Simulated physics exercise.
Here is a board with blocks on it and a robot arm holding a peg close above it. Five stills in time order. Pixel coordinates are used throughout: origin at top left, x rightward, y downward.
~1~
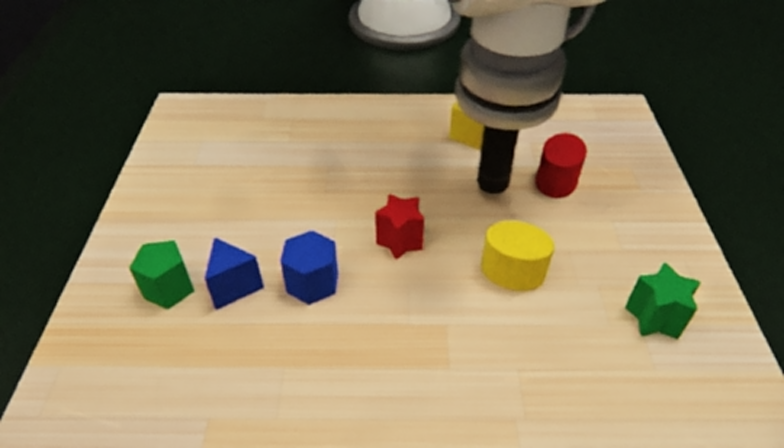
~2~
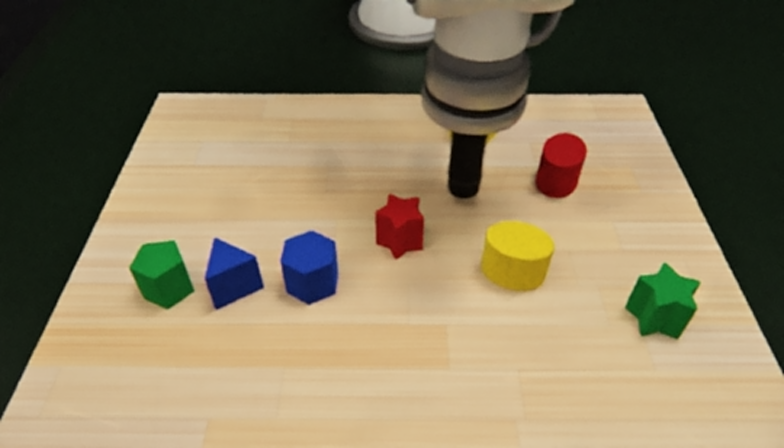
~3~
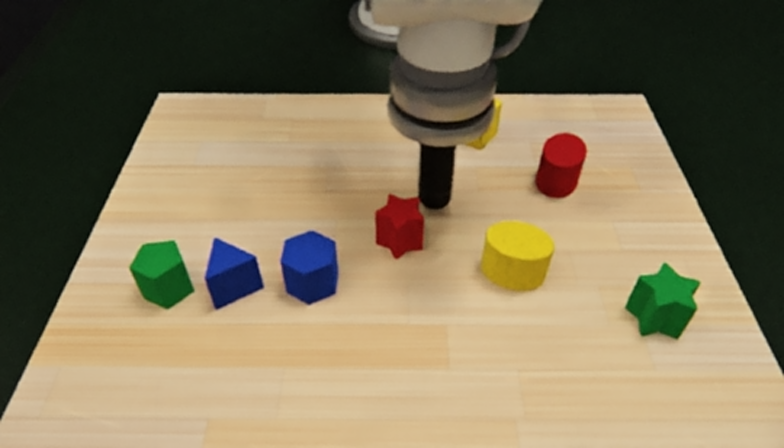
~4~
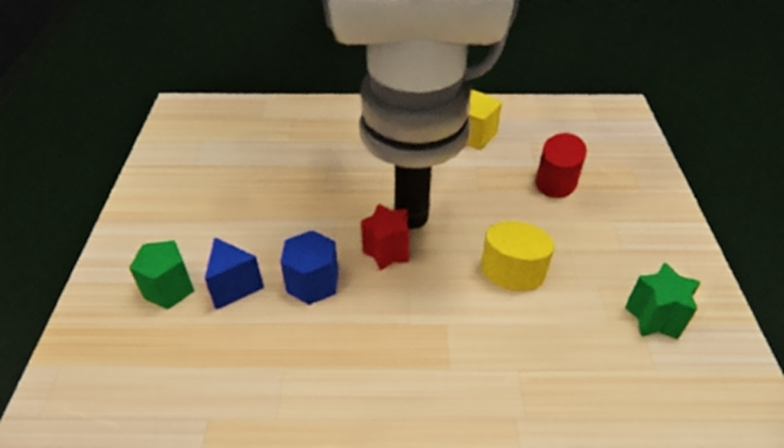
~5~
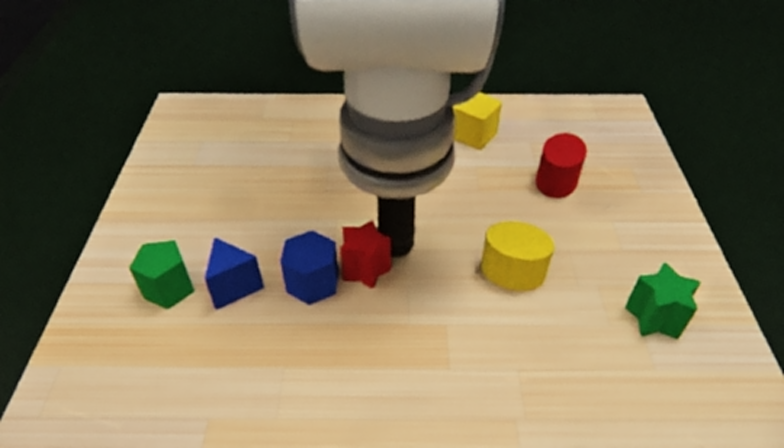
A robot arm moved its black peg left and toward the viewer across a wooden board of colorful blocks, then pushed the red star over beside the blue six-sided block while the others stayed put.
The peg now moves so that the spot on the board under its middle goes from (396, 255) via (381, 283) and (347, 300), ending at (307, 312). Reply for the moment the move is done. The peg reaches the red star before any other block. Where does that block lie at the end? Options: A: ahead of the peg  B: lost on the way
(A)
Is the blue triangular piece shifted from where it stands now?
Yes, it checks out.
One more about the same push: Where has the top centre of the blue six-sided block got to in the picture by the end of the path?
It is going to be at (243, 259).
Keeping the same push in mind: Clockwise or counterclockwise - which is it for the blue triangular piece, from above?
Rotation: Counter-clockwise.
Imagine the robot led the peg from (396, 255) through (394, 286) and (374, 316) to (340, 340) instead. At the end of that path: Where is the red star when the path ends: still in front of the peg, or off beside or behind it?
At the end of the path, the peg has already lost the red star, which lies beside or behind it.
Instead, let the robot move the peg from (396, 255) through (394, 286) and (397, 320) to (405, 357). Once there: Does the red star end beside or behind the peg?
It seems so.
The first path, step by step. One third of the way, peg at (380, 274); blue six-sided block at (296, 254), turned 20° clockwise; red star at (343, 263), turned 15° clockwise.
Two thirds of the way, peg at (345, 291); blue triangular piece at (206, 256); blue six-sided block at (263, 257), turned 55° clockwise; red star at (304, 280), turned 15° clockwise.
At the end, peg at (305, 303); blue triangular piece at (200, 250), turned 30° anticlockwise; blue six-sided block at (243, 259), turned 105° clockwise; red star at (264, 298); yellow oval block still.
